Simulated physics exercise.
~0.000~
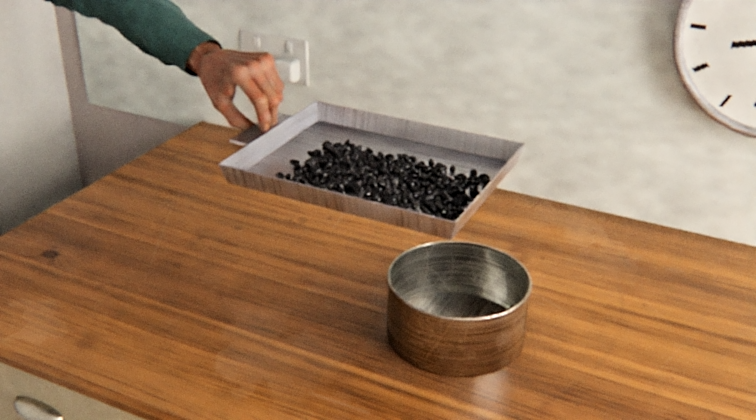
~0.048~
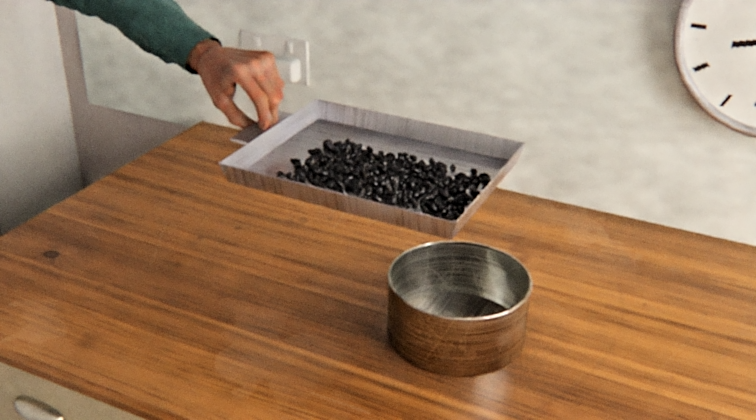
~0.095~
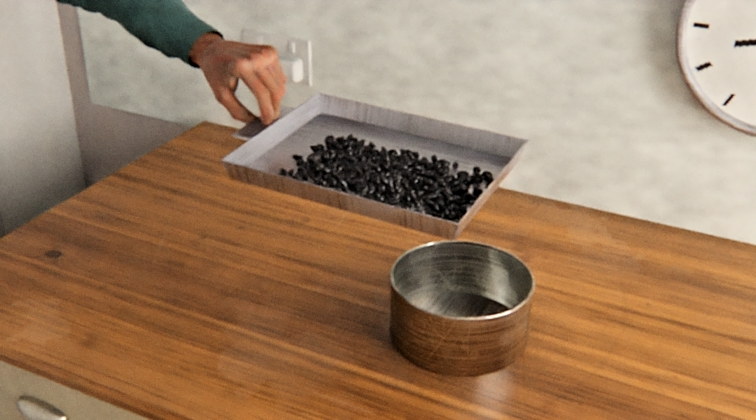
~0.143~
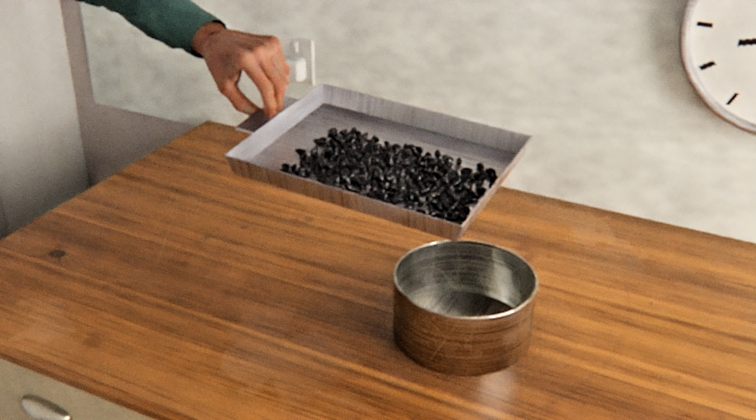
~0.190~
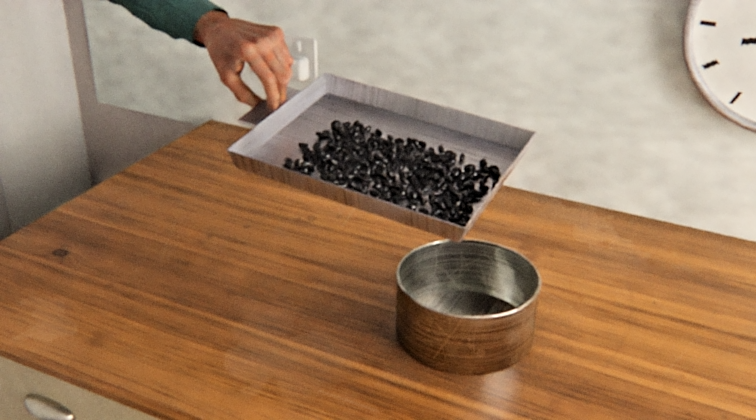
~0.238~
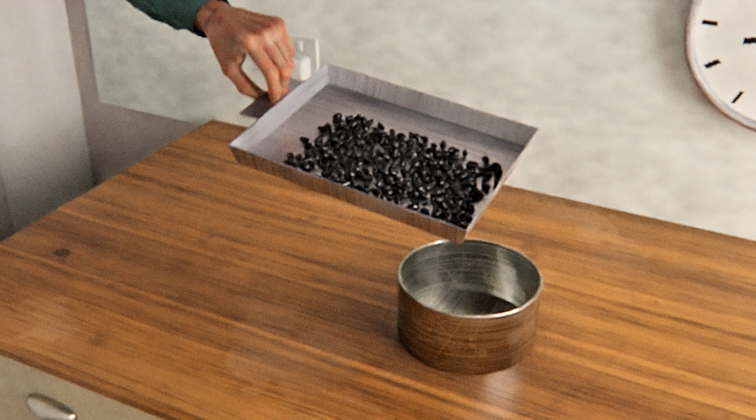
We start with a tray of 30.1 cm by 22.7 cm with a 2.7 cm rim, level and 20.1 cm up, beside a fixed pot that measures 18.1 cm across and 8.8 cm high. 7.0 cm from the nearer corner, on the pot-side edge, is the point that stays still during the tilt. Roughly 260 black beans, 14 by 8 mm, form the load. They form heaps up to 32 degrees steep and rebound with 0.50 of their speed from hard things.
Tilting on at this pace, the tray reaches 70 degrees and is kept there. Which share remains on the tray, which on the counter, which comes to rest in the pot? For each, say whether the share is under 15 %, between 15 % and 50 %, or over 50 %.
Left on the tray: A decent amount of the load, counter: Over half the load, pot: Little of the load.
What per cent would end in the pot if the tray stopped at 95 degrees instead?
Near 5 %, then.
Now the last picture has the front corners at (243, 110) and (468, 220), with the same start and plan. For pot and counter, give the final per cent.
Final per cent - pot 10, counter 30.
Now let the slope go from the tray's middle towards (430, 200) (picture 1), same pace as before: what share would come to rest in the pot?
That comes to around 10 per cent.
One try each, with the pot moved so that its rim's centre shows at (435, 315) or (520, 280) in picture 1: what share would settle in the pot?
Roughly 80 and 0 percent.
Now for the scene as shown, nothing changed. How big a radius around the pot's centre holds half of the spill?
Close to 18 cm, give or take.
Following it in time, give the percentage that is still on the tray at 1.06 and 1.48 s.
Roughly 100 then 55.
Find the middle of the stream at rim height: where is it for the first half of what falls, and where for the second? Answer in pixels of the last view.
It passes about (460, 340) first and (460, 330) afterwards.
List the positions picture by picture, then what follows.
In the first picture, tray tilt 0 degrees, front corners at (227, 163) and (452, 218); middle of the pieces at (381, 182); pot at (459, 277).
In the second picture, tray tilt 1 degrees, front corners at (227, 162) and (453, 219); middle of the pieces at (381, 181).
In the third picture, tray tilt 2 degrees, front corners at (229, 159) and (455, 220); middle of the pieces at (384, 179).
In the fourth picture, tray tilt 5 degrees, front corners at (232, 154) and (459, 221), lowest corner right front; middle of the pieces at (387, 175).
In the fifth picture, tray tilt 7 degrees, front corners at (235, 148) and (462, 223), lowest corner right front; middle of the pieces at (390, 172).
In the sixth picture, tray tilt 10 degrees, front corners at (237, 144) and (463, 225), lowest corner right front; middle of the pieces at (392, 168); pot at (470, 275). Its pace works out near 60 degrees a second.
After 0.73 s, tilt 39 degrees; the tray holds 100 %, the pot 0 %.
After 1.06 s, tilt 58 degrees; the tray holds 100 %, the pot 0 %.
After 1.48 s, tilt 70 degrees; the tray holds 55 %, the pot 0 %.
In the end, at 3.0 s, tray 25 %, counter 75 %, pot 0 %.
